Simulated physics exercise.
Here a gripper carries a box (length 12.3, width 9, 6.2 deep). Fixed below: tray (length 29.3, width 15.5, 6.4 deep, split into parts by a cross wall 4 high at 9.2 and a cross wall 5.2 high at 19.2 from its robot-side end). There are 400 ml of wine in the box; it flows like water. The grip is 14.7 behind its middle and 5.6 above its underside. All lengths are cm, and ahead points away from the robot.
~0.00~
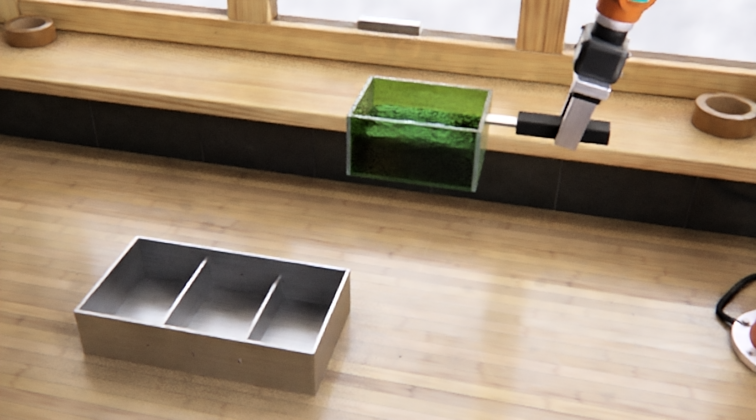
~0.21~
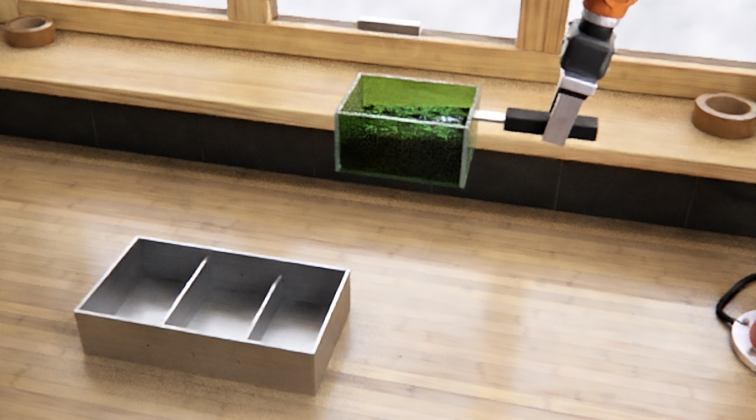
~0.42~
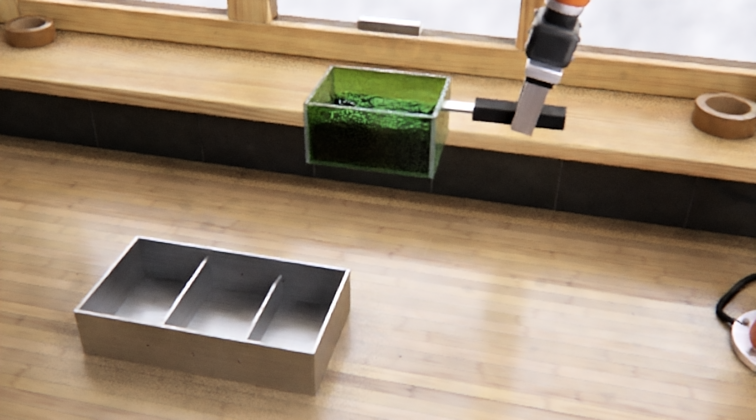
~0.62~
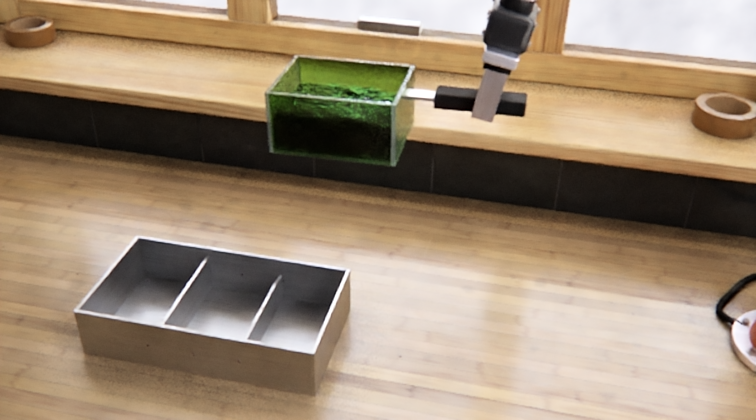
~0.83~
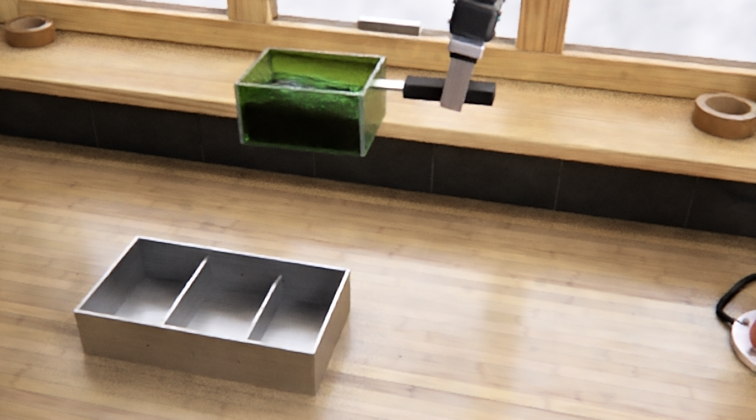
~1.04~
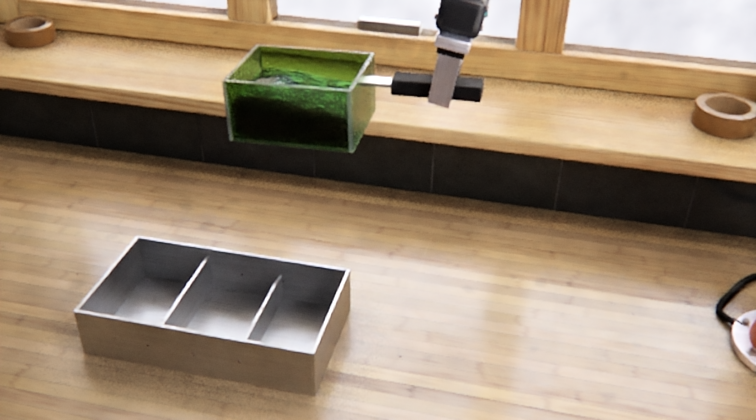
A robot arm with an orange joint and a black gripper carries a clear box of green liquid leftward and slightly upward, slowing near the end while the liquid's surface ripples and shifts. Below, a grey tray with three compartments rests at left on a wooden countertop, with brown rolls on the windowsill behind. The camera looks down from a fixed, raised position.
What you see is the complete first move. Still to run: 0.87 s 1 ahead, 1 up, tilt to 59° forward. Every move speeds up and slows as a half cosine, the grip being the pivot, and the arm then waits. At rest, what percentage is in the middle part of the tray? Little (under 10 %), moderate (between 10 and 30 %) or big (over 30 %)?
Share in the middle part of the tray: Little (under 10 %).
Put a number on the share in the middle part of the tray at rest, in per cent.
Some 5 per cent.
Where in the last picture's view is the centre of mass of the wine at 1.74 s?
Around (328, 220).
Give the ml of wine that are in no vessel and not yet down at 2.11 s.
Some 40 ml.
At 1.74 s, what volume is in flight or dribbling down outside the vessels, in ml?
Some 60 ml.
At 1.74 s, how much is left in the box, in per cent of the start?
Some 75 per cent.
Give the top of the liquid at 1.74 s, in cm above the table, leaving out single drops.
About 25 cm.
After 1.39 s, tilted 22° forward, liquid up to 31 above the table; 400 ml in the box.
After 1.74 s, tilted 54° forward, liquid up to 25 above the table; 295 ml in the box, 40 ml in the robot-side part, 5 ml in the middle part, 60 ml in the air or running down outside.
After 2.11 s, tilted 59° forward, liquid up to 64 above the table; 175 ml in the box, 165 ml in the robot-side part, 15 ml in the middle part, 45 ml in the air or running down outside.
After 2.91 s, tilted 59° forward, liquid up to 22 above the table; 220 ml in the robot-side part, 130 ml in the box, 30 ml on the table or floor, 20 ml in the middle part.
At rest, 220 ml in the robot-side part, 130 ml in the box, 30 ml on the table or floor, 20 ml in the middle part. That is 5 % in the middle part of the tray.
